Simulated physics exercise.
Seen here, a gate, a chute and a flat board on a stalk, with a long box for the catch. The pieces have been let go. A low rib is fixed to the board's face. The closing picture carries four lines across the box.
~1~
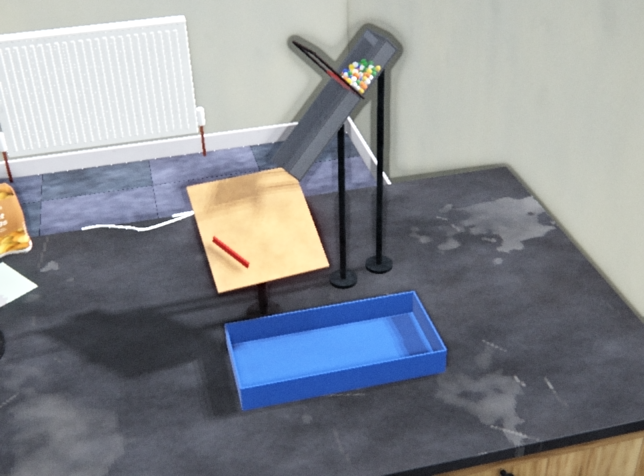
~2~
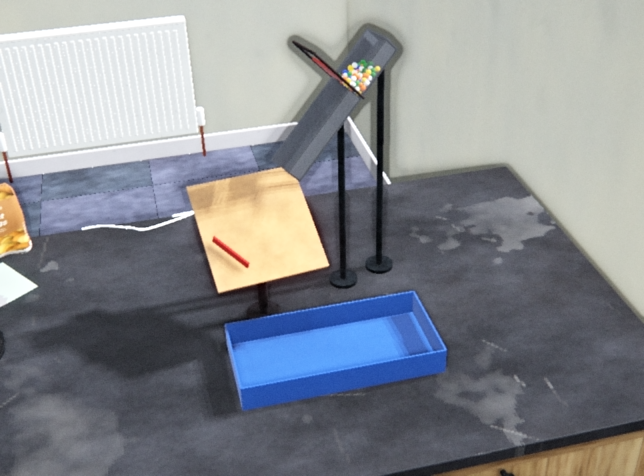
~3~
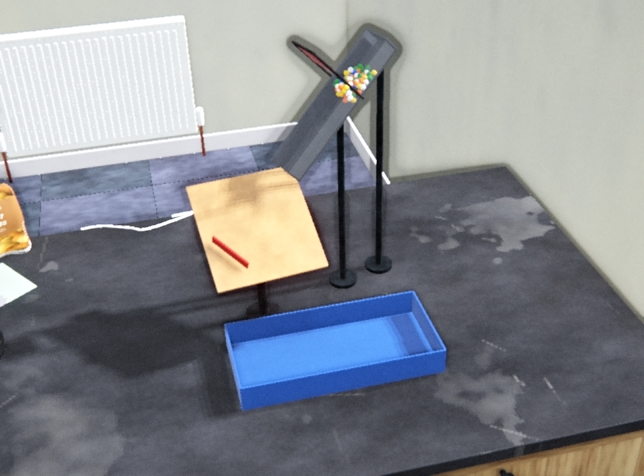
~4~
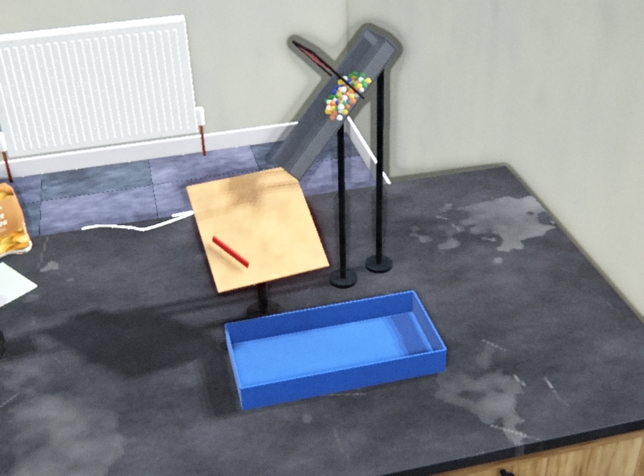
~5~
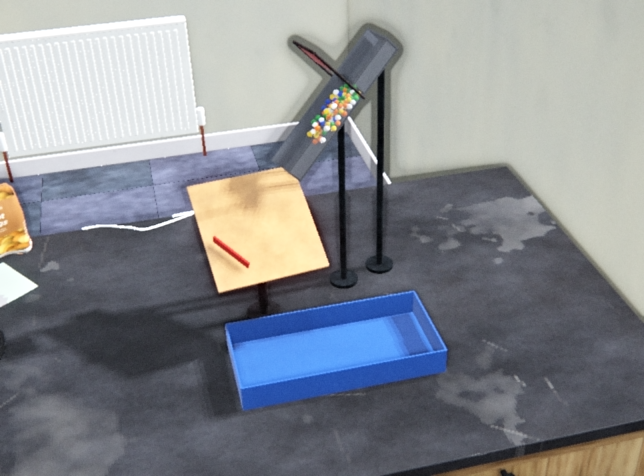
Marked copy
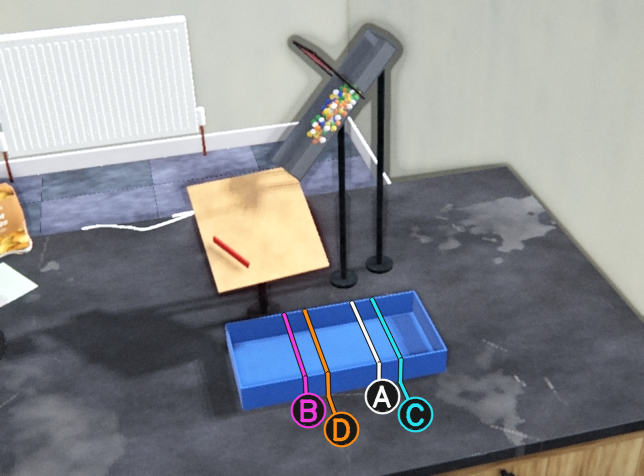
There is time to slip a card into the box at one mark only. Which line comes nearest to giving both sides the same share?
B beats the others.
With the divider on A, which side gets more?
More lands on the left.
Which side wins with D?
Left.
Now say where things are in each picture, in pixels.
The first frame shows load behind the gate (358, 76), round plastic beads; lip of the chute (291, 176), sloping fairly steeply.
The second frame shows middle of the board (257, 226), tilted fairly steeply; middle of its low edge (275, 279); of its high edge (240, 176).
The third frame shows front corners of the box (241, 388) and (446, 350), empty; front of the load (345, 101).
The fourth frame shows middle of the load (346, 95); its front (333, 117), roughly a third of the way to the lip; rib from (213, 236) to (249, 263).
The fifth frame shows middle of the load (336, 113); its front (315, 141), roughly two thirds of the way to the lip.
On the marked copy, line A crosses the front rim at (378, 363); line B crosses the front rim at (305, 376); line C crosses the front rim at (400, 359); line D crosses the front rim at (327, 372).
Choosing A, of what is caught, every piece on the left of the divider, not one piece on the right.
Choosing B, of what is caught, roughly half on the left of the divider, roughly half on the right.
Choosing C, of what is caught, every piece on the left of the divider, not one piece on the right.
Choosing D, of what is caught, almost all on the left of the divider, about a tenth on the right.
